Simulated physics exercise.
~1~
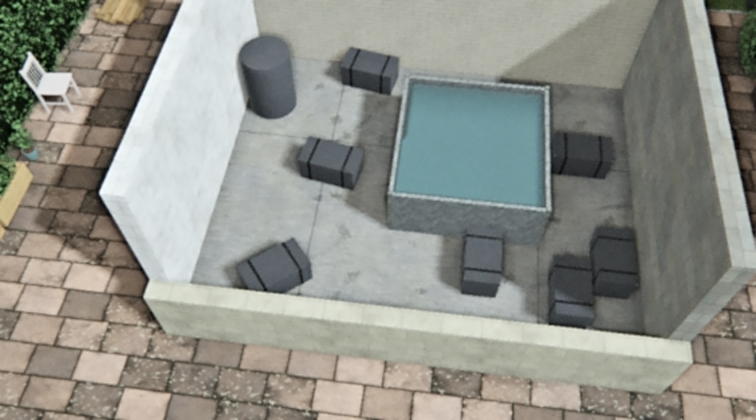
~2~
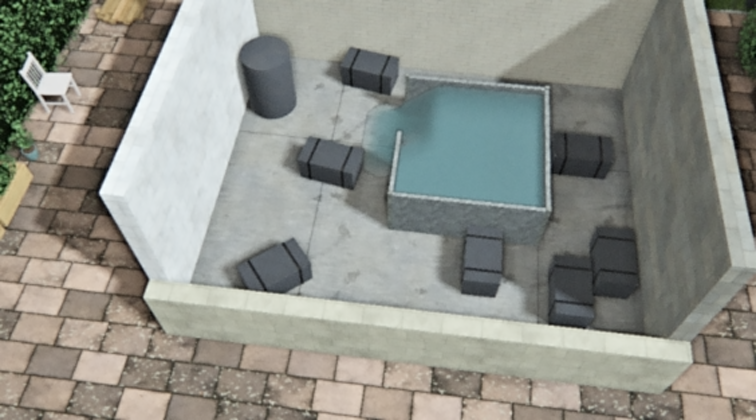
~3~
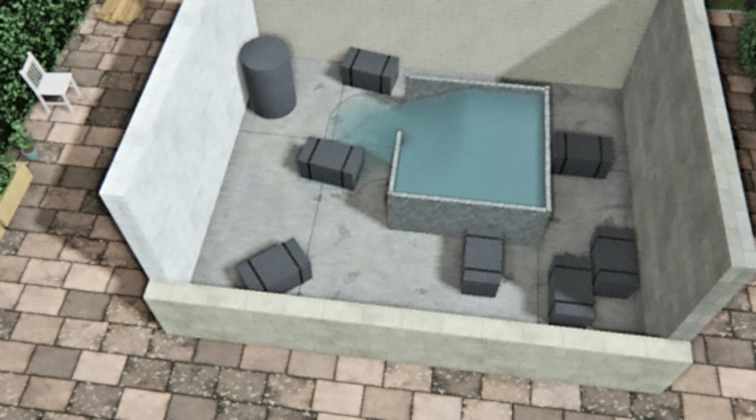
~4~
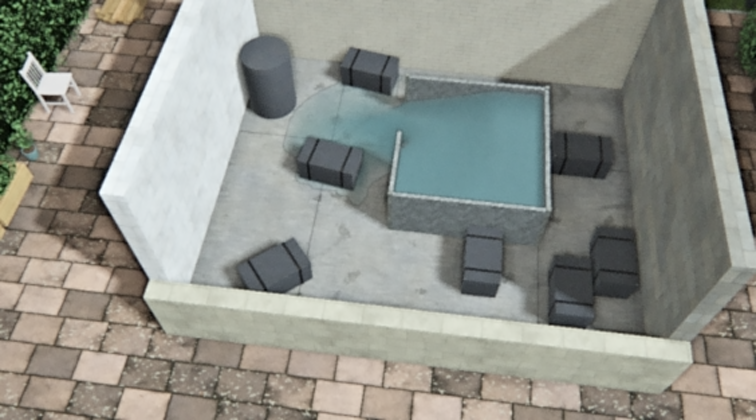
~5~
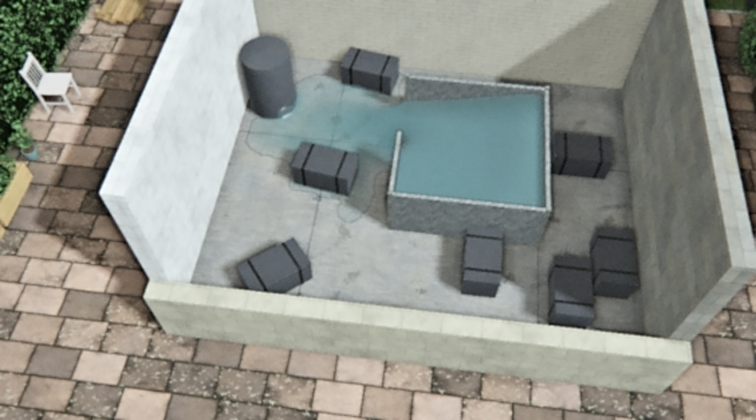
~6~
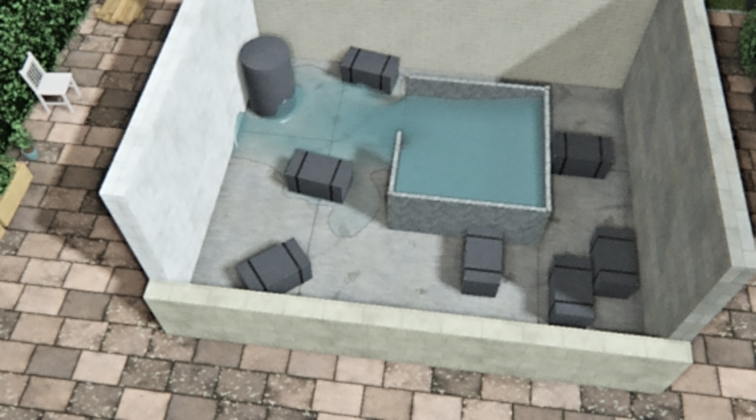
Water pours through a gap that opens in the left side of a raised grey tank, in a walled concrete court seen from above by a still camera. Dark strapped trunks sit around the blue-green pool, a dark cylinder stands at upper left, and a white chair is on the brick paving outside. The water spreads leftward past the cylinder to the pale wall, nudging the nearest trunk slightly down and left.
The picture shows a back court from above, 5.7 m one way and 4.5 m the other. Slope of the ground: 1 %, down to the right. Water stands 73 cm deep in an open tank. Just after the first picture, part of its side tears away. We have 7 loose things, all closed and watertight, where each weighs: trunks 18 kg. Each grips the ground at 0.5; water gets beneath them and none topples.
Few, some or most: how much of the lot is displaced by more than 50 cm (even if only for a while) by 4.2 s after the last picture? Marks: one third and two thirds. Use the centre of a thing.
Share: One to two thirds.
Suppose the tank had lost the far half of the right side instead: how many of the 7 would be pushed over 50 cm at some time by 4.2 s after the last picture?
The answer would then be 6.
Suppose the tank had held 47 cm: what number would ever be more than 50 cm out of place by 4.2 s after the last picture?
So the tally would be 3.
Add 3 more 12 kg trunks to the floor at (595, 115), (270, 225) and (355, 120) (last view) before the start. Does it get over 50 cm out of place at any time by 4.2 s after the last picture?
In that order: Less, past it, past it.
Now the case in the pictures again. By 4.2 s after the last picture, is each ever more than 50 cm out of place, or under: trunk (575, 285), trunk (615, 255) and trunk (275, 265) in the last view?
Within the mark, within the mark, beyond the mark.
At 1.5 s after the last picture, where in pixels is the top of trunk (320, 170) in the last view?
Estimated pixel: Around (305, 194).
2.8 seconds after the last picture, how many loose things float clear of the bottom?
The count is 1.
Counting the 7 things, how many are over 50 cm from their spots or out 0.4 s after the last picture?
By then 1.
Then, 0.4 s after the last picture 1 of 7 are over 50 cm from their spots; 0 afloat.
Then, 1.5 s after the last picture 1 of 7 are over 50 cm from their spots; 0 afloat.
Then, 2.8 s after the last picture 3 of 7 are over 50 cm from their spots; 1 afloat.
Then, 4.2 s after the last picture 4 of 7 are over 50 cm from their spots, and 4 have been at some point; 2 afloat.
